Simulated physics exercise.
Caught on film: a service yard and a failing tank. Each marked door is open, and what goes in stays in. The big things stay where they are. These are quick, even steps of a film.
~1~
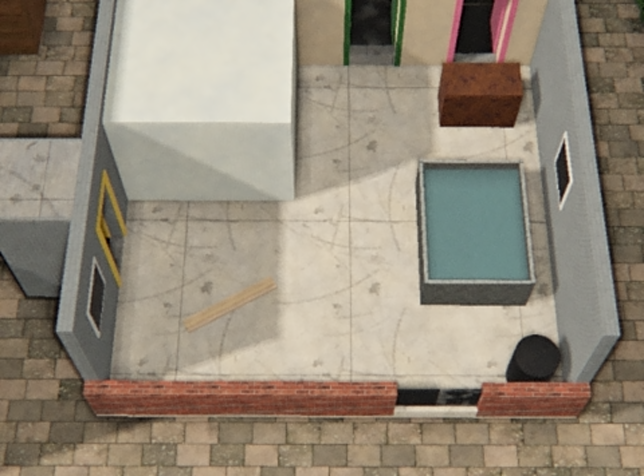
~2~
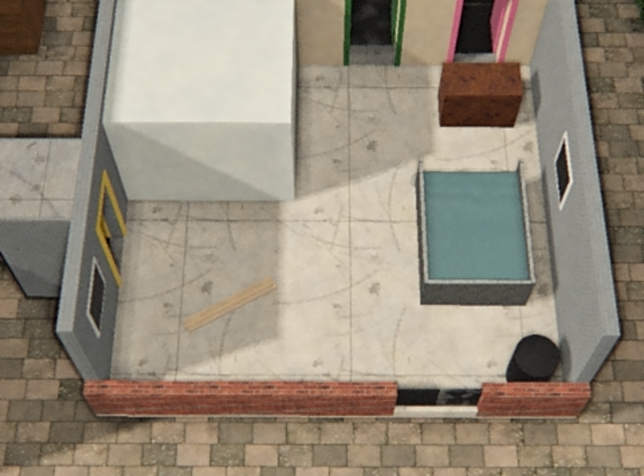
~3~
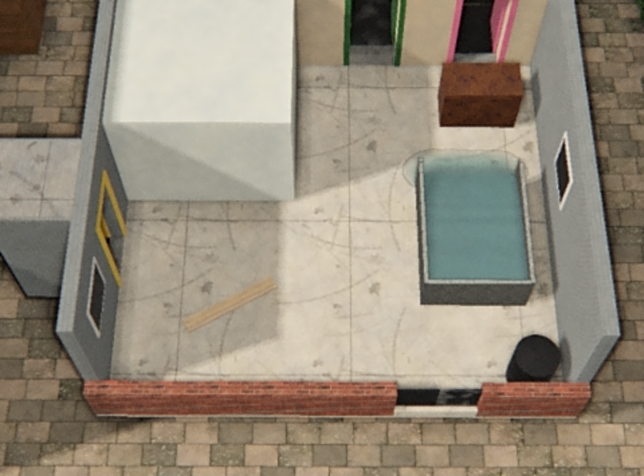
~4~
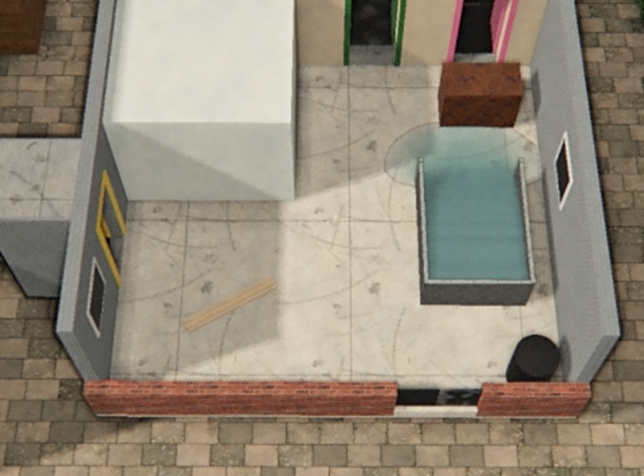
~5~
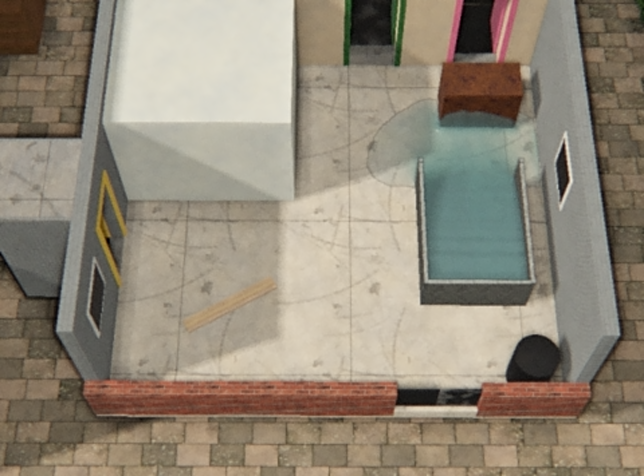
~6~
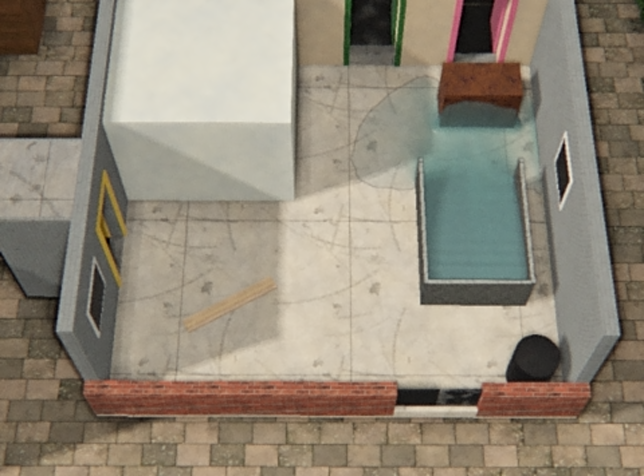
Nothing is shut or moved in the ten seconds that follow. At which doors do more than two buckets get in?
The yellow door stays under that; the green door stays under that; the pink door takes more than that.
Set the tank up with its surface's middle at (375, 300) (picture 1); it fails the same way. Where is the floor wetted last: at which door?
The yellow door.
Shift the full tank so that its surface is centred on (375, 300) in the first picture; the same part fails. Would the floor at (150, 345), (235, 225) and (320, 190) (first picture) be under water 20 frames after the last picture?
As listed: No water, awash, covered.
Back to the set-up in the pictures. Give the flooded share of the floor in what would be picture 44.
Some 80 per cent.
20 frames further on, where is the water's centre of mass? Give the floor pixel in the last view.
Near (428, 167).
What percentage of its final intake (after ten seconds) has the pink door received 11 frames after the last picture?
Roughly 5 per cent.
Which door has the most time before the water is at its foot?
Last comes the yellow one.
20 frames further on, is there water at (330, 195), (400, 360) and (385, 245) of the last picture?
As listed: Flooded, dry, dry.
A moment on, water covers 20 % of the floor; the yellow door not reached, the green door wet at the sill, nothing in, the pink door wet at the sill, nothing in.
Next, water covers 30 % of the floor; the yellow door not reached, the green door wet at the sill, nothing in, the pink door under two buckets in.
Then, water covers 40 % of the floor; the yellow door not reached, the green door wet at the sill, nothing in, the pink door over two buckets in.
Later, water covers 80 % of the floor; the yellow door not reached, the green door wet at the sill, nothing in, the pink door over two buckets in.
In the end, water covers 90 % of the floor; the yellow door wet at the sill, nothing in, the green door wet at the sill, nothing in, the pink door far over two buckets in.
